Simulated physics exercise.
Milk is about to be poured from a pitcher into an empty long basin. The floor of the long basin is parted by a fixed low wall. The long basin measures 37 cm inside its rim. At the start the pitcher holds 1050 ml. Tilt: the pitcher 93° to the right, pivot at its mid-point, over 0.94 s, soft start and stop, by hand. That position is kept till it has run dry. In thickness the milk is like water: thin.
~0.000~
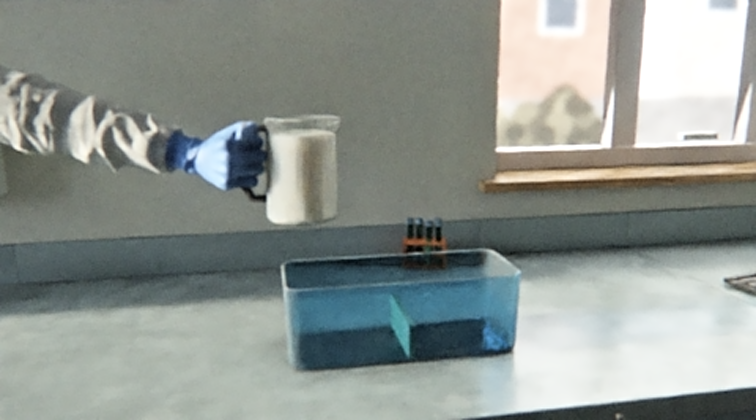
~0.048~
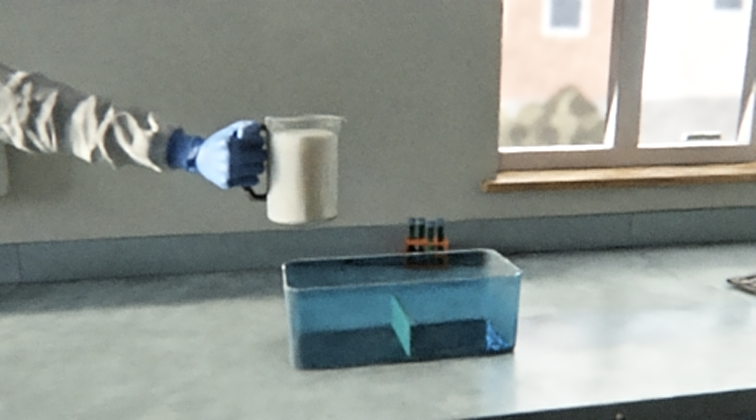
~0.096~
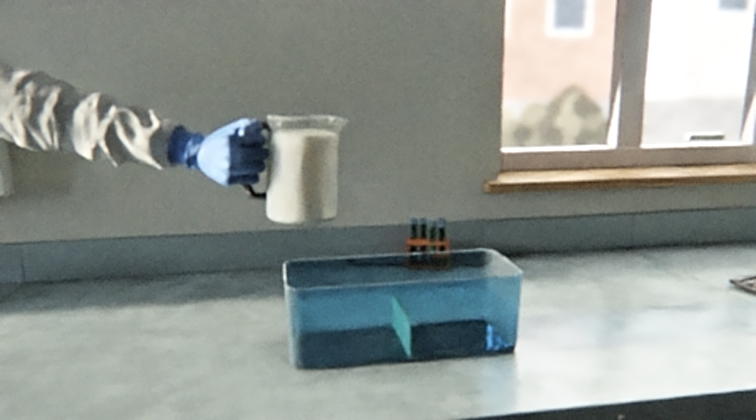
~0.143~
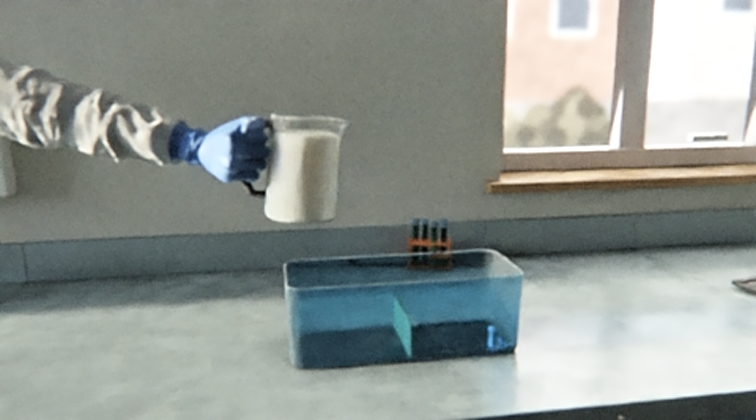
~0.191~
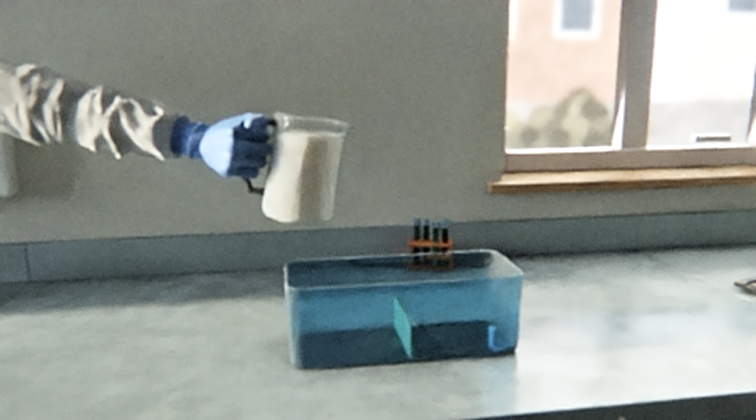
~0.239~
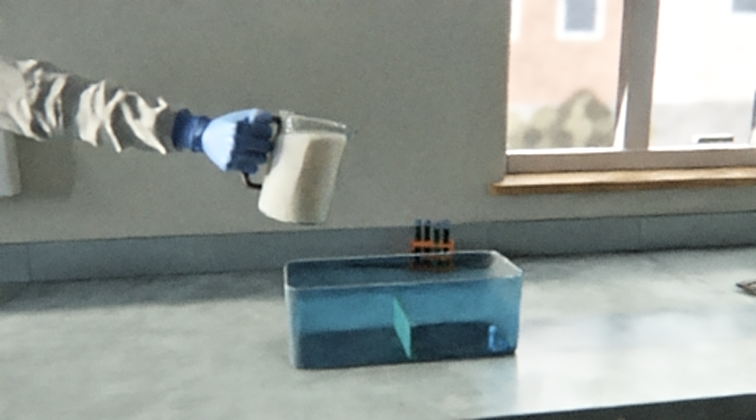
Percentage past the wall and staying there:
82 percent.
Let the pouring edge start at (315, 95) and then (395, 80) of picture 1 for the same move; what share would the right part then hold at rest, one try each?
I'd say 25 percent on the first go, 90 percent on the next.
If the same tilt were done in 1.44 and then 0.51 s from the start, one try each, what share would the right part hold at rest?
80 in a hundred, followed by 80 in a hundred.
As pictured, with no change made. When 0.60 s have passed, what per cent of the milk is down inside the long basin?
I reckon close to 1 percent of it.
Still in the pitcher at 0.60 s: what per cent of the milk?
Roughly 88 percent.
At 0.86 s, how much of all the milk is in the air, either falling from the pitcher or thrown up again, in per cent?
Estimate: Around 20 per cent.
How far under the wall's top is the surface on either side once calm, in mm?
The left comes to roughly 48 mm and the right to roughly 18 mm.
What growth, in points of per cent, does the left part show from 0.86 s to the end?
I'd say near 14 percent.
After 0.60 s the tilt is 66° and 88 per cent is still to pour, 0 is left of the wall and 1 right of it.
After 0.86 s the tilt is 92° and 52 per cent is still to pour, 1 is left of the wall and 26 right of it.
After 1.14 s the tilt is 93° and 20 per cent is still to pour, 2 is left of the wall and 68 right of it.
After 1.44 s the tilt is 93° and 8 per cent is still to pour, 7 is left of the wall and 82 right of it.
In the end 16 per cent lies left of the wall, 82 right of it and 1 outside.
